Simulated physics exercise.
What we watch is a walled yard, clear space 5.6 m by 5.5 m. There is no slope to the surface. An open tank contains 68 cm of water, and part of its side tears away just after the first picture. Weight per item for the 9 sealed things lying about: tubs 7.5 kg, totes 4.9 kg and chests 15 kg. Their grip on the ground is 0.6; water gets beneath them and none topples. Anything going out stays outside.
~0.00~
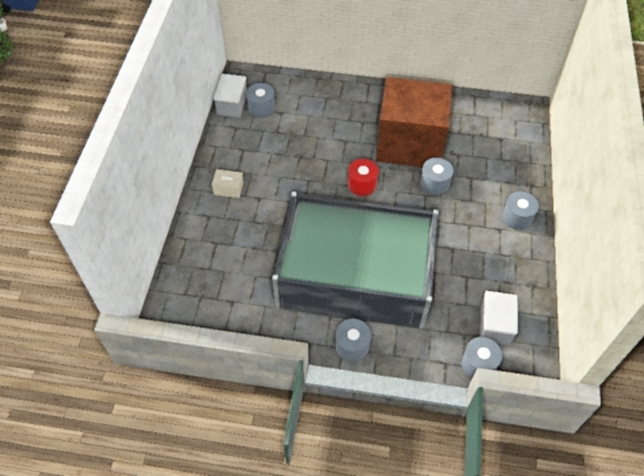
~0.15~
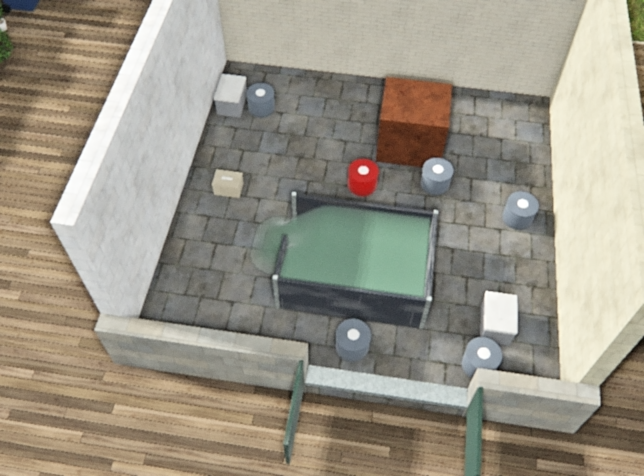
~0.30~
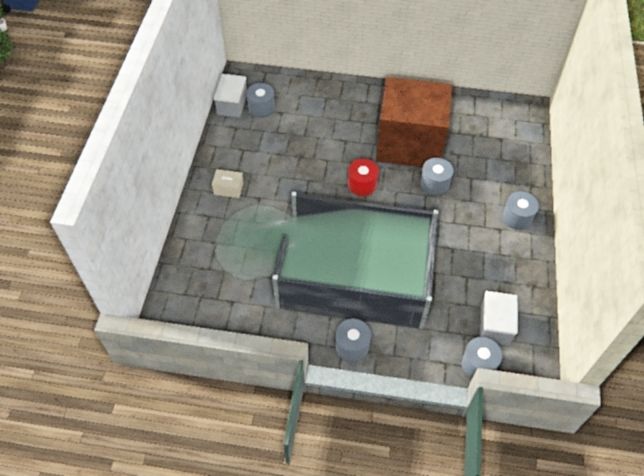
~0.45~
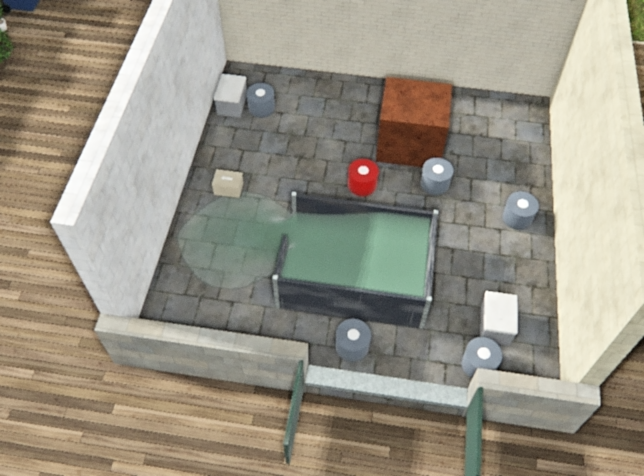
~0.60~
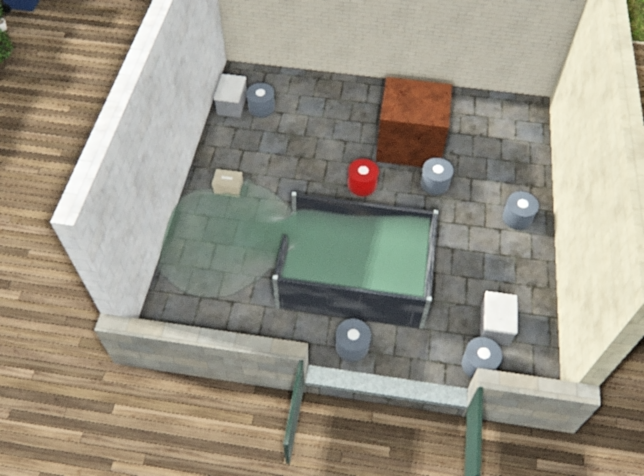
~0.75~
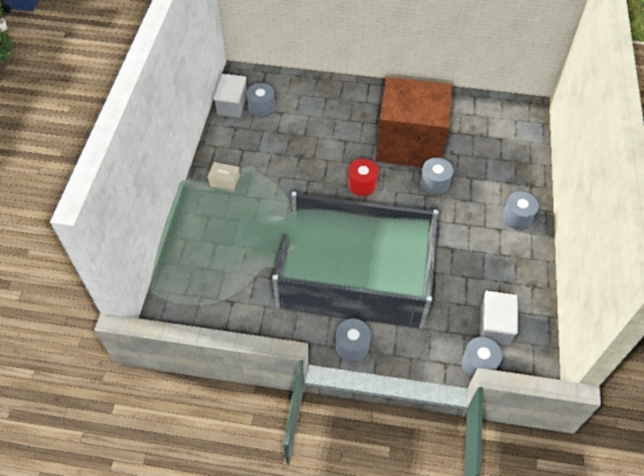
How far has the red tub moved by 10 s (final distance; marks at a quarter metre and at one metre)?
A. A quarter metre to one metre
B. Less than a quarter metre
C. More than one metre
The answer is B.
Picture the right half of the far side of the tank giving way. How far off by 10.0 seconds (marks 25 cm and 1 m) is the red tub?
Had it gone that way, the red tub would be borne far.
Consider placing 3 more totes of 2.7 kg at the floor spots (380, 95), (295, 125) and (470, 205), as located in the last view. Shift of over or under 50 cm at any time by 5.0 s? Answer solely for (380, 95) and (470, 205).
In the order asked: Clear of the mark; shy of the mark.
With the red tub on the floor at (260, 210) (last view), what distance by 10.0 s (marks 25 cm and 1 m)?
As it turns out, it is swept away.
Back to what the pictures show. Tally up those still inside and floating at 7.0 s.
I get 1.
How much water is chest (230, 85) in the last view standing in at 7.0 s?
I'd say some 5 cm.
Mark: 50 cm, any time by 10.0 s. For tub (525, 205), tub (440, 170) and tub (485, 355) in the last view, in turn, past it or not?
First one went too far, second one stayed inside, third one went too far.
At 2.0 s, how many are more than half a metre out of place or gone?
The number by then is 2.
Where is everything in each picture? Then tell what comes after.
In the first picture, the red tub at (364, 171), on the bottom; 2.5 m2 under water; 0 of 9 have shifted.
In the second picture, the red tub at (364, 171), on the bottom; water covers 2.9 m2; 0 of 9 have shifted.
In the third picture, the red tub at (364, 171) rests on the ground; water covers 3.6 m2; 0 of 9 have shifted.
In the fourth picture, the red tub at (364, 171), on the bottom; water covers 4.5 m2; 0 of 9 have shifted.
In the fifth picture, the red tub at (364, 171), on the bottom; 5.2 m2 under water; 0 of 9 have shifted.
In the sixth picture, the red tub at (364, 171) rests on the ground; 5.8 m2 under water; 1 of 9 have shifted.
After 2.0 s the red tub is near (364, 171), 0.0 m from its start, aground; 0 of 9 are out; 1 afloat.
After 4.5 s the red tub is near (364, 171), 0.0 m from its start, aground; 0 of 9 are out; 2 afloat.
After 7.0 s the red tub is near (364, 171), 0.0 m from its start, aground; 1 of 9 are out; 1 afloat.
After 10.0 s the red tub is near (364, 171), 0.0 m from its start, afloat; 1 of 9 are out; 5 afloat.
